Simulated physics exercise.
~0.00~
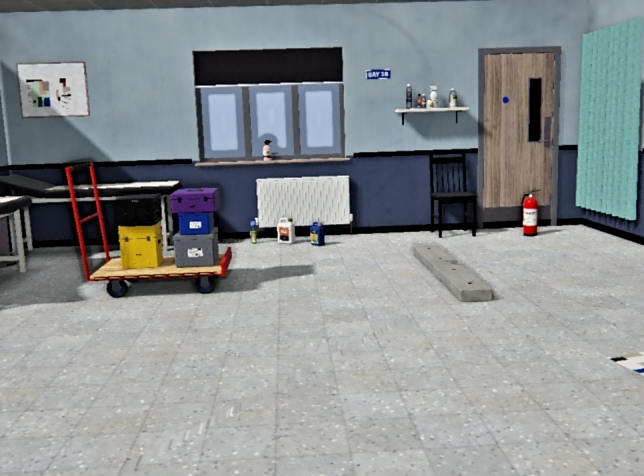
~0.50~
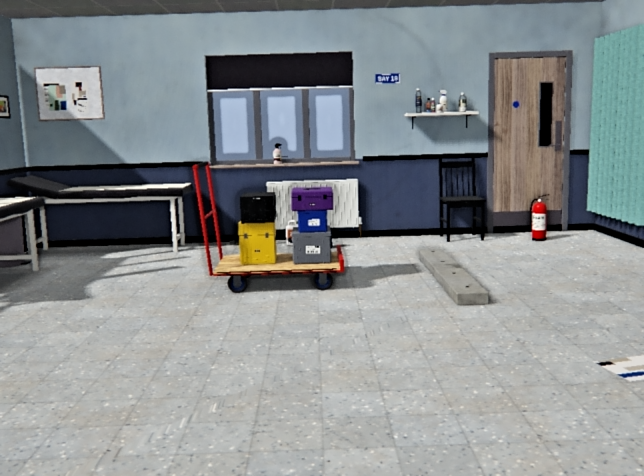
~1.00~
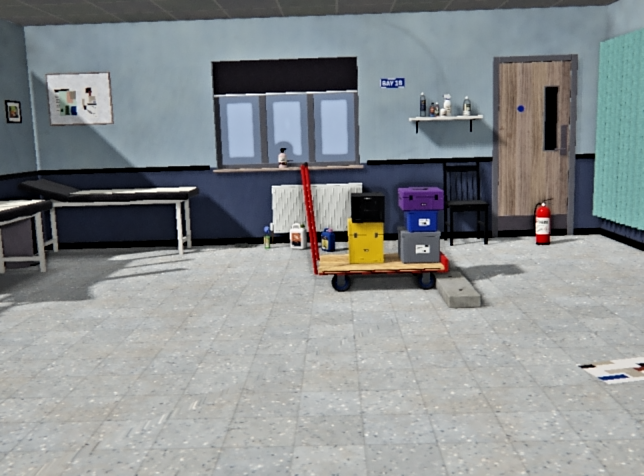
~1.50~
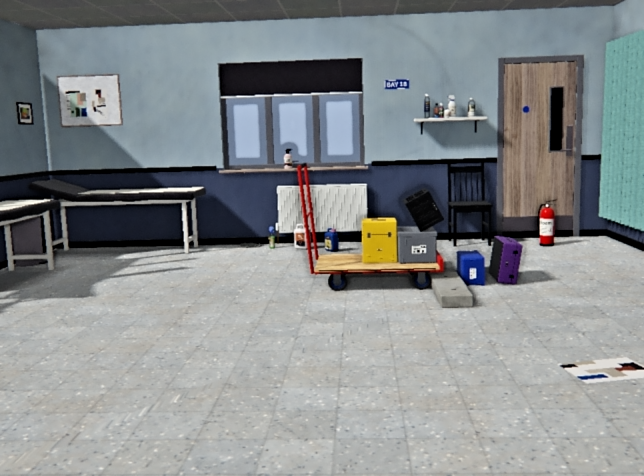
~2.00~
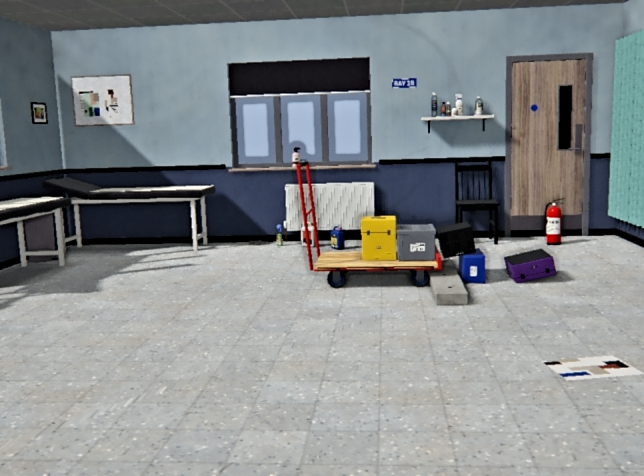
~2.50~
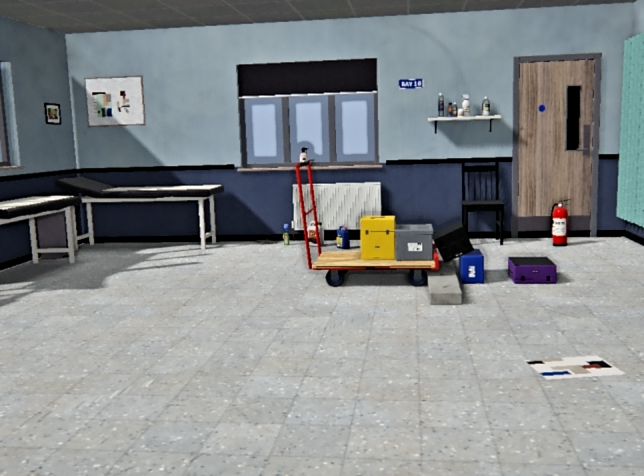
A flat cart with a red handle rolls right across a pale tiled floor in a blue-walled room, seen from the side by a slowly drifting camera. It carries a black crate on a yellow toolbox at the left, and a purple toolbox on a blue tote on a grey tote at the right. Ahead lies a low grey kerb, with a chair, door and red extinguisher behind. The cart stops at the kerb, and the purple, blue and black pieces pitch over its front. They end on the floor beyond, while the yellow and grey ones stay aboard.
